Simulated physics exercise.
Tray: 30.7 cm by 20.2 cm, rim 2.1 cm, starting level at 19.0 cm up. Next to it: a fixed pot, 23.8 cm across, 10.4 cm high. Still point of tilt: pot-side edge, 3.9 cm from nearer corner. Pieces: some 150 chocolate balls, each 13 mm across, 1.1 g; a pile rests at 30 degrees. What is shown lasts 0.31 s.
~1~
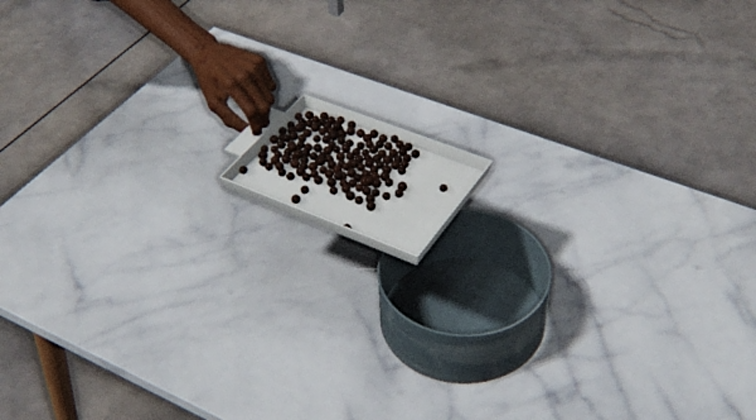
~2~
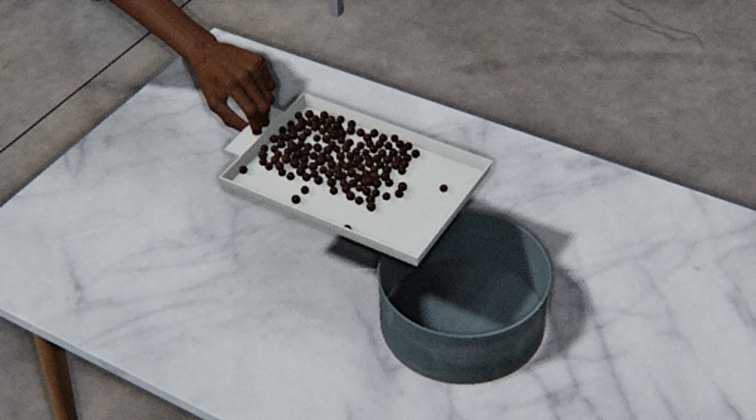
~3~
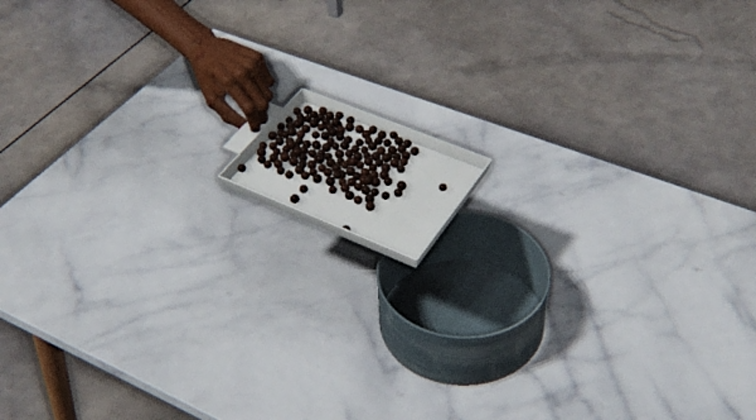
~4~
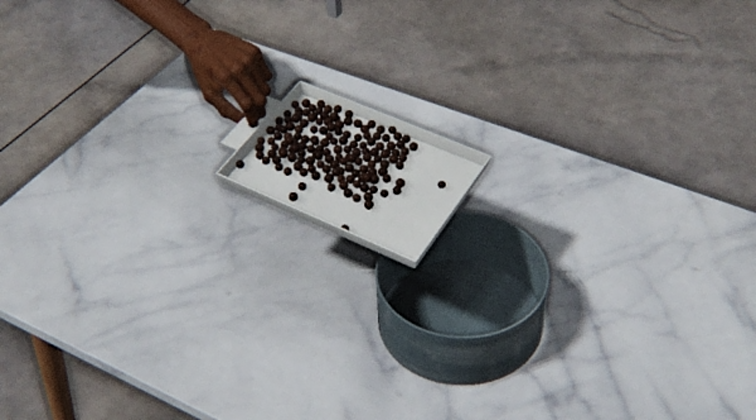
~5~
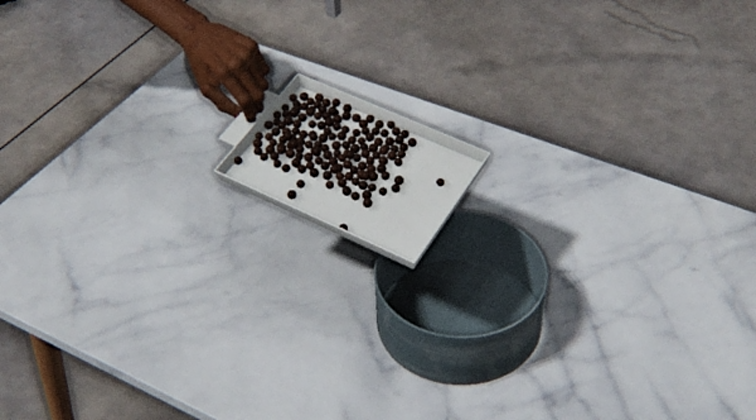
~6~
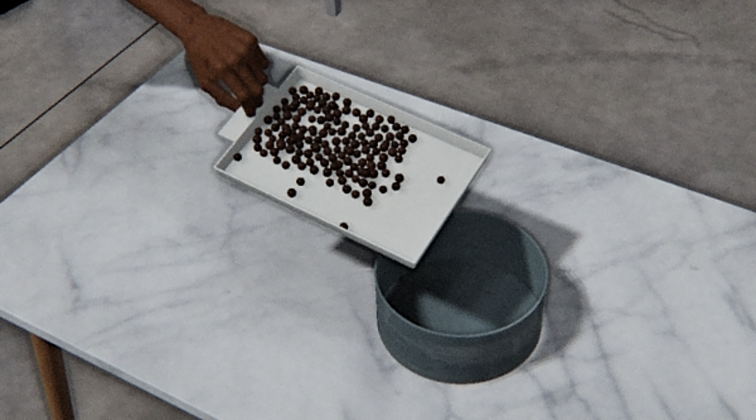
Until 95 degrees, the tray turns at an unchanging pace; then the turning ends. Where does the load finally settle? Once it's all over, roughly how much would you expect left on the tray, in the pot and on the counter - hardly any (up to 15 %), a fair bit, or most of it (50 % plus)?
I'd expect tray: Hardly any; pot: A fair bit; counter: Most of it.
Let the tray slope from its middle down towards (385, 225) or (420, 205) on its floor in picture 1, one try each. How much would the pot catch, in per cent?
Roughly 60 per cent on the first try and 90 per cent on the second.
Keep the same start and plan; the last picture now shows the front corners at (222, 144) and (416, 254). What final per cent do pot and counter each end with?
The pot gets 95 and the counter 5.
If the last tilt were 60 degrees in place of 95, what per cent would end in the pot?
Around 0 per cent, then.
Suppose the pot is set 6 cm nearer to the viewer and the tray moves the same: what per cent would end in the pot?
In that case about 60 percent would end up there.
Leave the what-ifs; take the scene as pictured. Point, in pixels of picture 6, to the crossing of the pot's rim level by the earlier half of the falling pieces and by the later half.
Near (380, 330) at first, near (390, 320) afterwards.
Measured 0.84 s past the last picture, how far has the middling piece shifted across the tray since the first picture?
Displacement on the tray: Roughly 10 cm.
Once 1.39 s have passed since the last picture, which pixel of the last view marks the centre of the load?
Near pixel (345, 206).
Then, 0.84 s after the last picture, tilt 51 degrees; the tray holds 100 %, the pot 0 %.
Then, 1.39 s after the last picture, tilt 76 degrees; the tray holds 95 %, the pot 0 %.
Then, 2.01 s after the last picture, tilt 95 degrees; the tray holds 15 %, the pot 20 %.
In the end, tray 0 %, pot 25 %, counter 75 %.
